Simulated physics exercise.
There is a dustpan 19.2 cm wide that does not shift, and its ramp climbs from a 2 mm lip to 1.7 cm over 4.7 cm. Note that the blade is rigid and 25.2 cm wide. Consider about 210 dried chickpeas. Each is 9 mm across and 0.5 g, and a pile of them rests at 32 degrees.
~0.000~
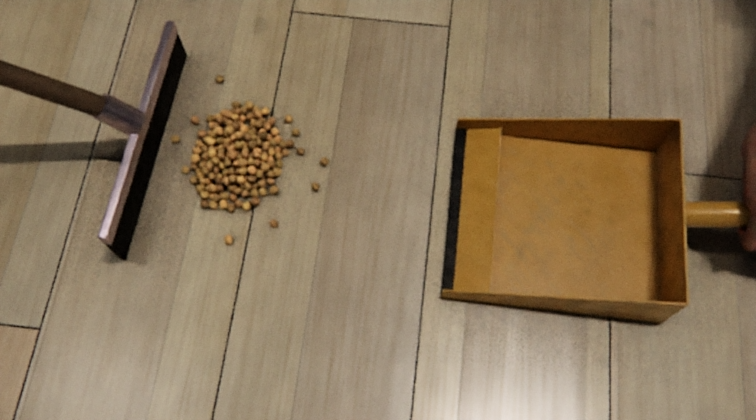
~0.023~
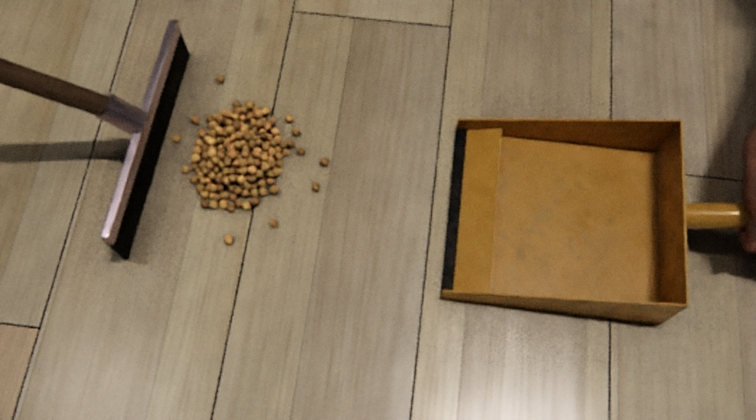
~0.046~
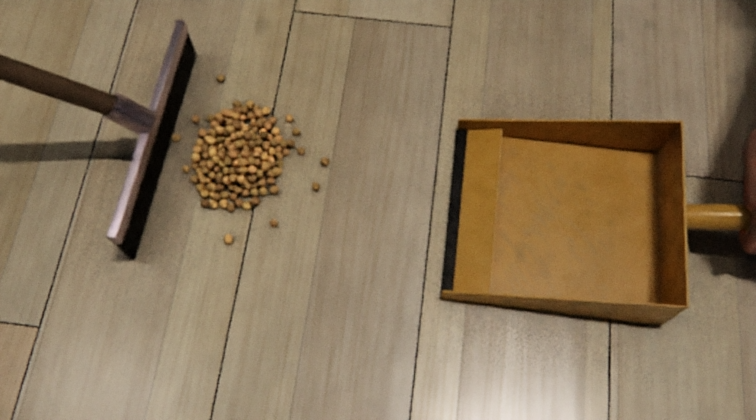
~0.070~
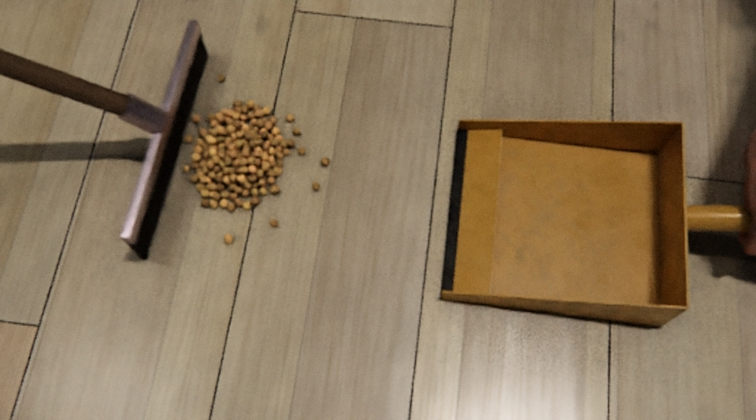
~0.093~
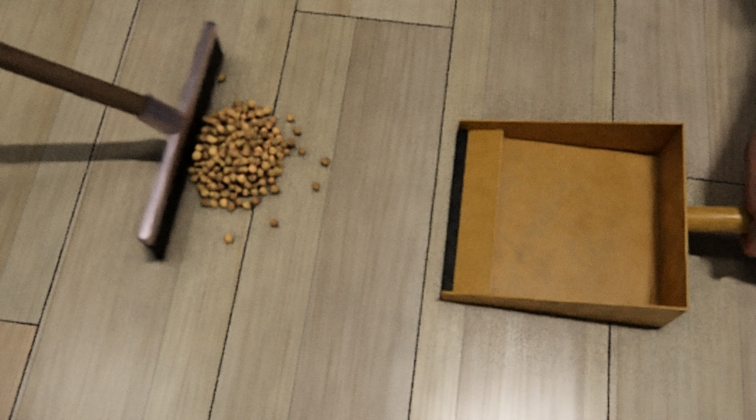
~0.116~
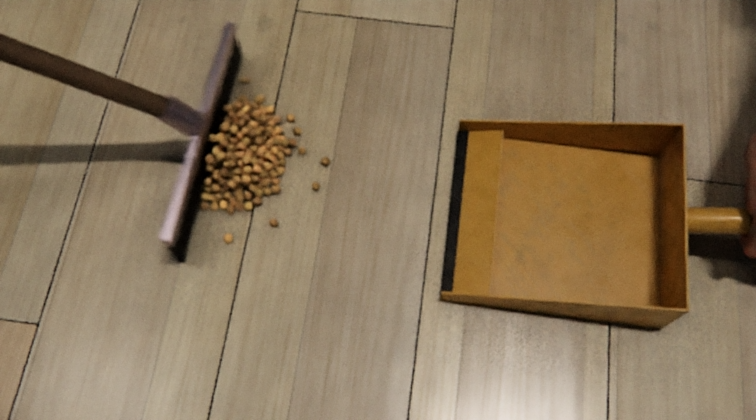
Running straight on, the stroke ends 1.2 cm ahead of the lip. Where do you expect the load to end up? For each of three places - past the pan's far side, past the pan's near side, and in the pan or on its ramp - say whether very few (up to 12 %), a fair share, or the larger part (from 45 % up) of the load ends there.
Far side: A fair share, near side: Very few, pan: The larger part.
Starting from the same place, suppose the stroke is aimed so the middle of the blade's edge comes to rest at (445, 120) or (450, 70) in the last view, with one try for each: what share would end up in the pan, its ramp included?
About 35 % and 15 %.
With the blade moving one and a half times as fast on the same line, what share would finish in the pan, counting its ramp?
Some 55 %.
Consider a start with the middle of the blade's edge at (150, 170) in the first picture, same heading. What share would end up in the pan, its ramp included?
I'd put it at around 55 per cent.
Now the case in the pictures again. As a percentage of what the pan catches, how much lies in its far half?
Something like 60 per cent of the catch.
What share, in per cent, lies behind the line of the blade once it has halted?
0 %.
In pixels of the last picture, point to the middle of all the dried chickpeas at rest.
Roughly (473, 192).
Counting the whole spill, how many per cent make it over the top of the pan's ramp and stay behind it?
Estimate: Close to 20 per cent of the total.
After 0.26 s, middle of the blade 13 cm from the lip; 0 % over the lip, far side 15 %, near side 0 %.
Then, at 0.35 s, middle of the blade 5 cm from the lip; 0 % over the lip, far side 15 %, near side 0 %.
After 0.58 s, middle of the blade 2 cm from the lip; 55 % over the lip, far side 20 %, near side 5 %.
At rest (1.2 s), far side 20 %, near side 5 %, pan 50 %, in front of the lip or behind the blade 30 %.
